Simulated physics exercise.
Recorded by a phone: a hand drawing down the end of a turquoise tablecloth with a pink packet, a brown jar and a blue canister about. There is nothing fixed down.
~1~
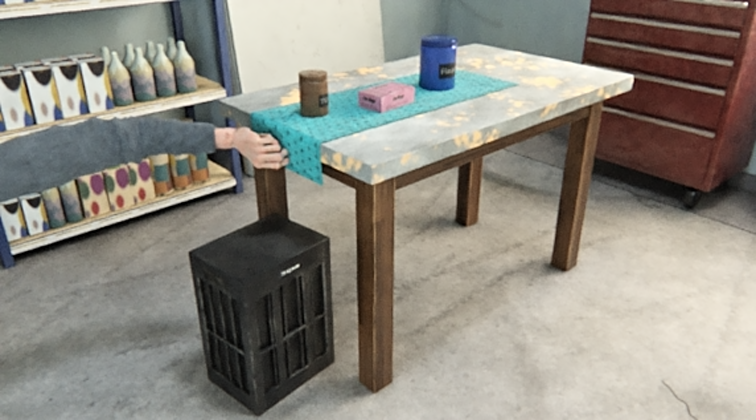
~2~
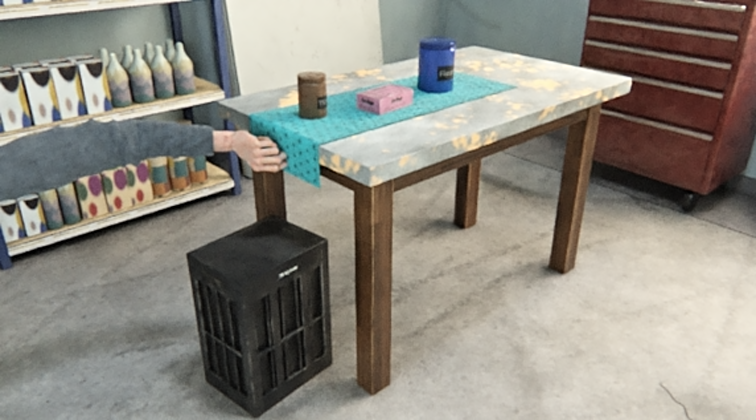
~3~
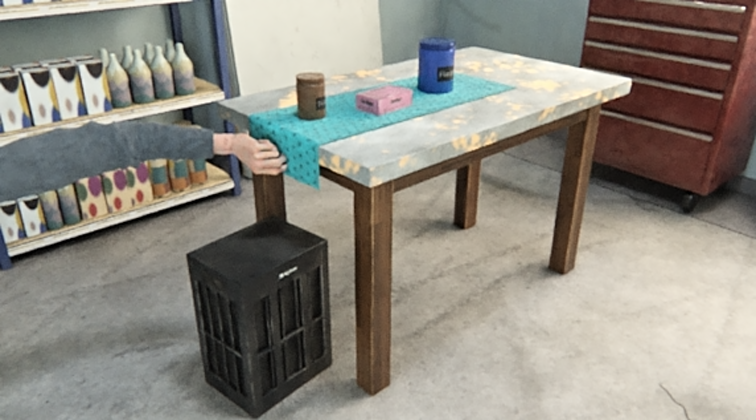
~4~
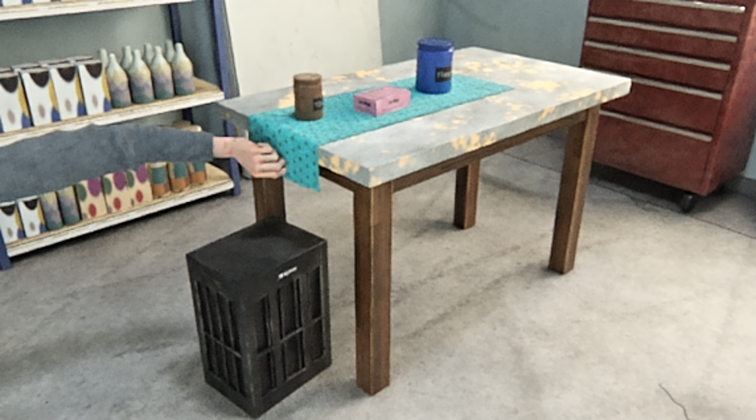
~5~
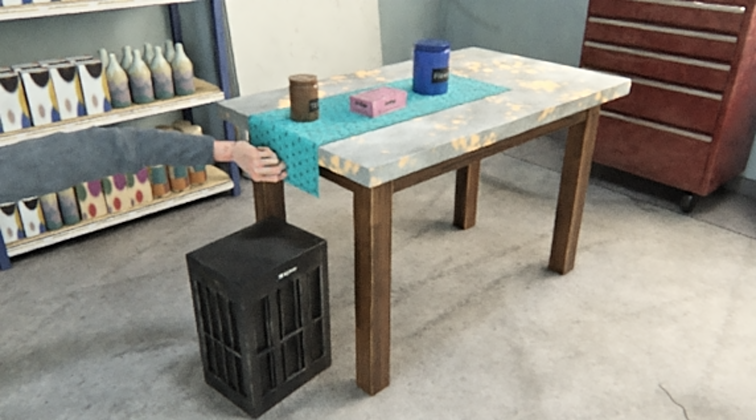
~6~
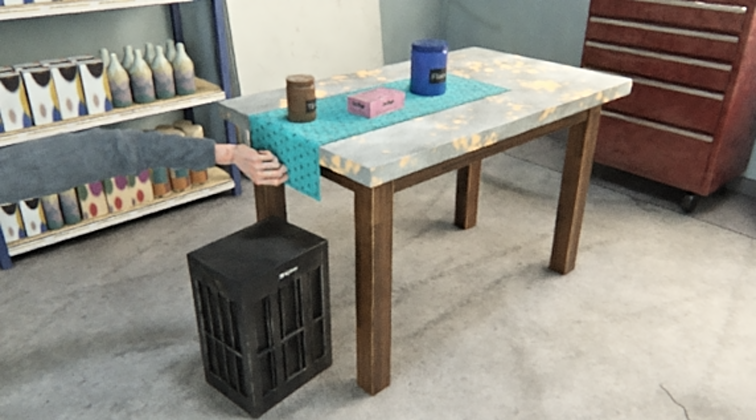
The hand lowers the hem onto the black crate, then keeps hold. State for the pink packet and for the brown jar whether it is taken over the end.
Statement: The pink packet is not taken over; the brown jar is taken over.
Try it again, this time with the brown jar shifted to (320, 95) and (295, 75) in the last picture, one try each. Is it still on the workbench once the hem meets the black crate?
On the first go it gets pulled off, and on the second it is still on top.
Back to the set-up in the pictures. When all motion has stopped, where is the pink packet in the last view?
Once nothing moves, its middle is close to (333, 113).
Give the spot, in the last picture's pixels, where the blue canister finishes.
It ends up roughly at (389, 77).
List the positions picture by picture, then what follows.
The first picture shows tablecloth end (322, 186); pink packet (387, 89); brown jar (313, 73); blue canister (439, 38); top of the crate (256, 259).
The second picture shows tablecloth end (320, 188), far hem (518, 87); brown jar (311, 75); brown jar stands on the cloth.
The third picture shows tablecloth end (320, 190); pink packet (384, 91).
The fourth picture shows tablecloth end (320, 193), far hem (516, 88); brown jar (307, 76).
The fifth picture shows tablecloth end (319, 198); pink packet (378, 93).
The sixth picture shows tablecloth end (321, 202), far hem (512, 90); pink packet (376, 94); brown jar (300, 78); top of the crate (254, 261).
Then, 0.20 s later than the last view, hem going down; packet moved a little; jar moved a little.
Then, 0.52 s later than the last view, hem going down; packet carried along near (352, 108); jar tipping at the edge near (267, 109).
Then, 0.86 s later than the last view, hem on the crate; packet carried along near (335, 112); jar over the edge.
Finally, hem on the crate; packet carried along near (332, 113); jar over the edge. The pink packet keeps clear of the edge and the brown jar falls off.
